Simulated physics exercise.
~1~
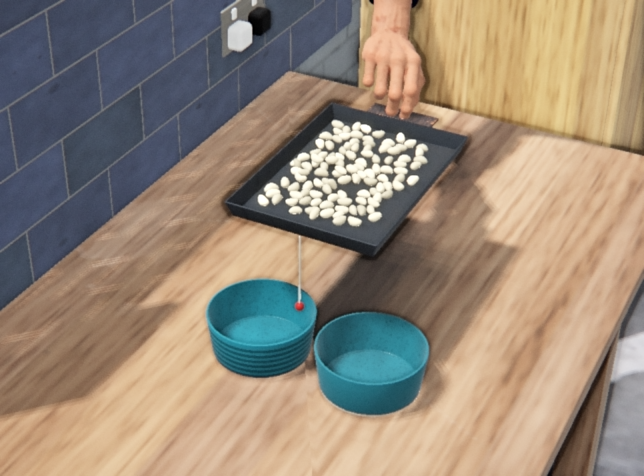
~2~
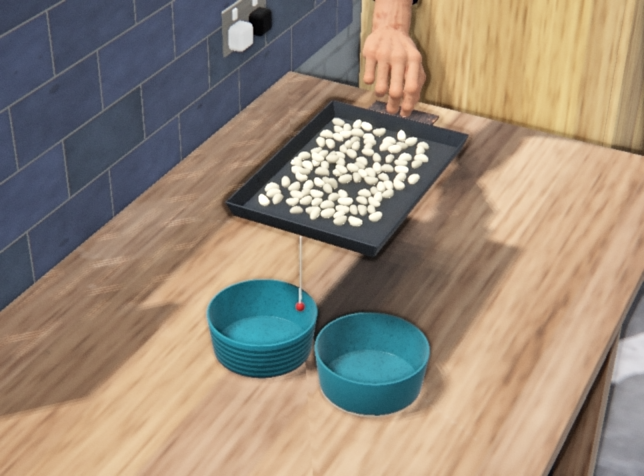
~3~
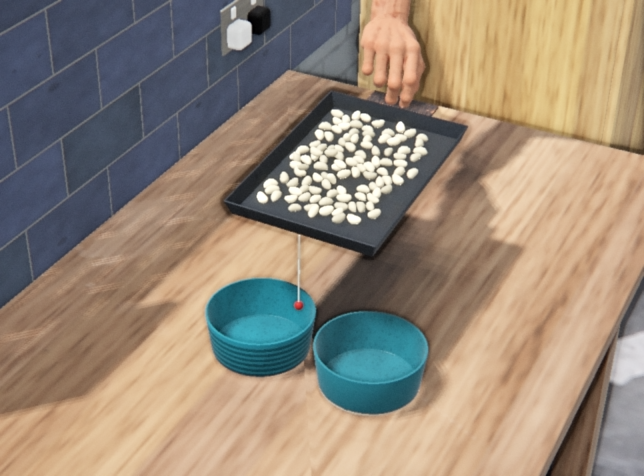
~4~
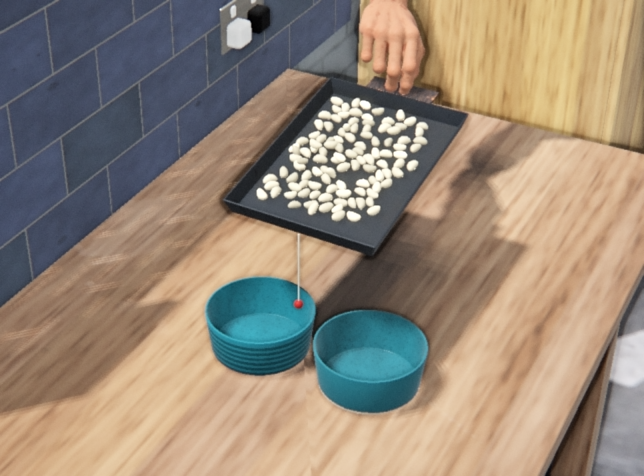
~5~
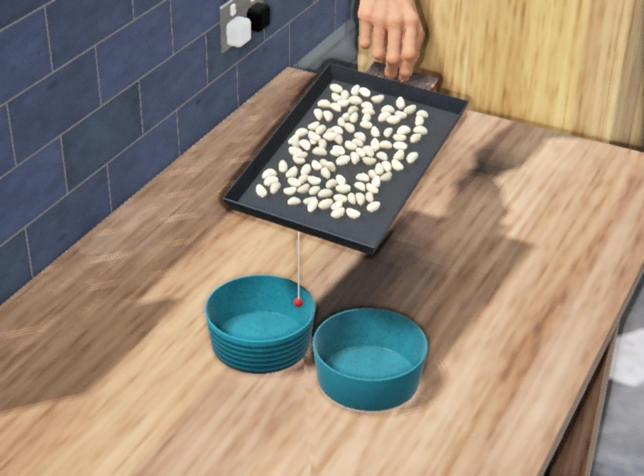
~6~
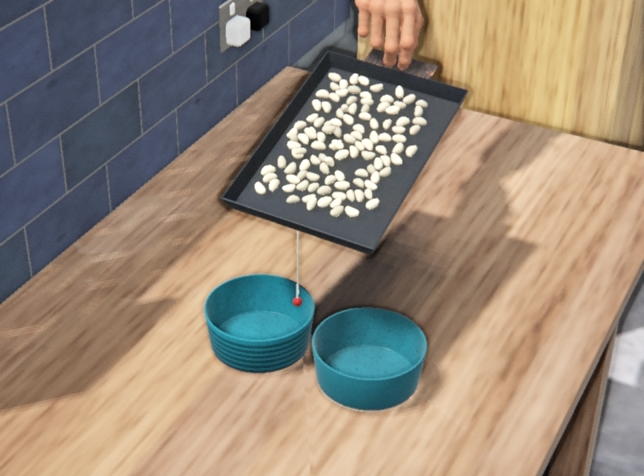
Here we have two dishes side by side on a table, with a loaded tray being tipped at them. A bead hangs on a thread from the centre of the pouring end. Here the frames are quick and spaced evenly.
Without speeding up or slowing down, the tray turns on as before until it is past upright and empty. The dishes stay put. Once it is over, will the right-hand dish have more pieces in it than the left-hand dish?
Pretty sure the heavier pile builds up on the right there.
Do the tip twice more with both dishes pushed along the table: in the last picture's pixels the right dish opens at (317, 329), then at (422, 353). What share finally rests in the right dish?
Roughly 70 per cent, and 10 per cent.
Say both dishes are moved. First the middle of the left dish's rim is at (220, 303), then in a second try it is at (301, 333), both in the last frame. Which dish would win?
Case one: The dish at right. Case two: The dish at left.
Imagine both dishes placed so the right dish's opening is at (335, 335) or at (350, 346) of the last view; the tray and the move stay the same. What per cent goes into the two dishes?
Try 1: Some 70 %; try 2: Some 80 %.
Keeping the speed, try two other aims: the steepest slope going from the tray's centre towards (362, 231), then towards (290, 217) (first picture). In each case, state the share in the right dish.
That comes to 90 per cent the first time and 0 per cent the second.
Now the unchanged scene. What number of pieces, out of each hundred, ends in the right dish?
I'd estimate close to 50 per cent.
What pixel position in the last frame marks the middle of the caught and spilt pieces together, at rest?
Somewhere around (326, 379) in the final view.
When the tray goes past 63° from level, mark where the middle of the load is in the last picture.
The middle of the pieces lands at roughly (317, 212).
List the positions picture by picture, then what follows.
In the first frame, corners of the pouring end (233, 201) and (373, 241), level; middle of the load (339, 173), white beans; left dish (234, 357); right dish (346, 395); bead on its thread (300, 306).
In the second frame, corners of the pouring end (233, 201) and (374, 242), level; middle of the load (339, 172).
In the third frame, corners of the pouring end (232, 199) and (372, 242), tipped barely, lowest at the right corner; middle of the load (338, 167).
In the fourth frame, corners of the pouring end (231, 198) and (372, 242), tipped a little, lowest at the right corner; middle of the load (338, 160).
In the fifth frame, corners of the pouring end (230, 196) and (371, 242), tipped a little, lowest at the right corner; middle of the load (337, 152).
In the sixth frame, corners of the pouring end (229, 196) and (370, 243), tipped clearly, lowest at the right corner; middle of the load (336, 146); left dish (232, 352); right dish (344, 391).
Just after the last frame, tray tipped steeply; almost all on the tray; about a tenth in the air.
A moment on, tray tipped past a quarter turn; roughly a quarter on the tray; roughly a quarter in the right dish; about a tenth in the left dish; roughly a quarter outside both; roughly a quarter in the air.
Further on, tray tipped past a quarter turn; roughly half in the right dish; roughly a quarter in the left dish; roughly a third outside both.
When it is over, tray tipped past a quarter turn; roughly half in the right dish; roughly a quarter in the left dish; roughly a third outside both.
